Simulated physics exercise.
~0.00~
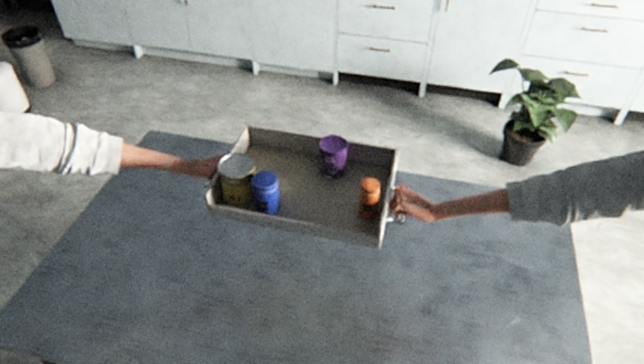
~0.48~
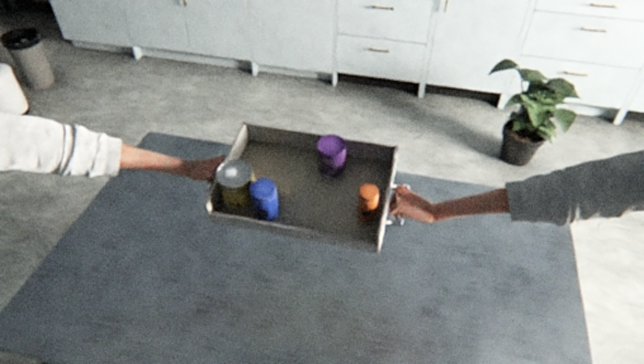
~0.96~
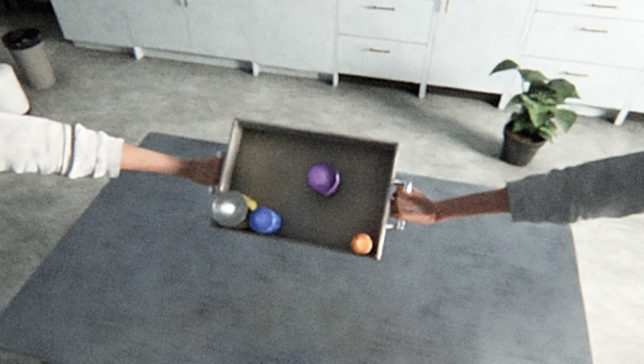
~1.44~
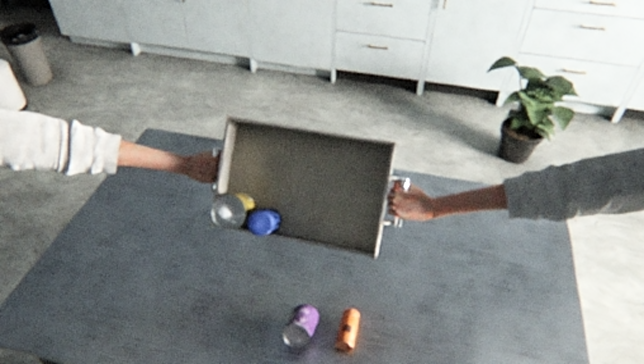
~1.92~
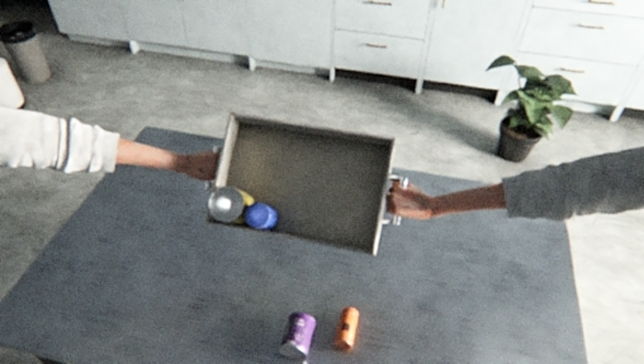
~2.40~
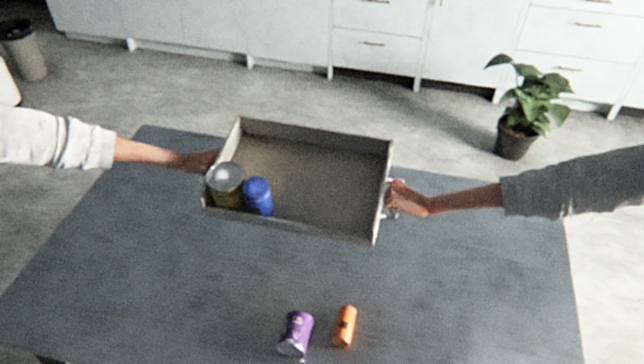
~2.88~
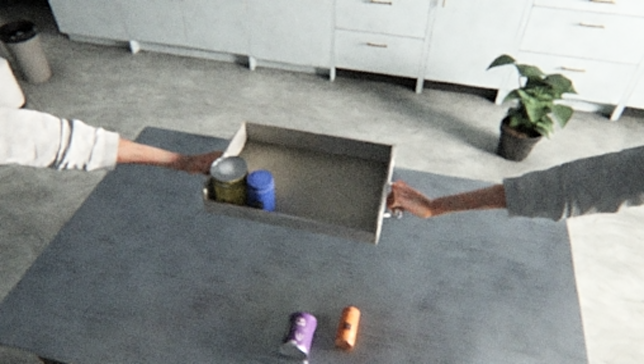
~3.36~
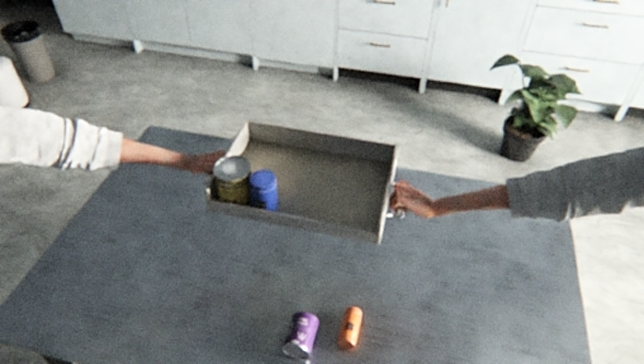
A hand-held crate tips forward, drops its purple and orange containers, then levels again.
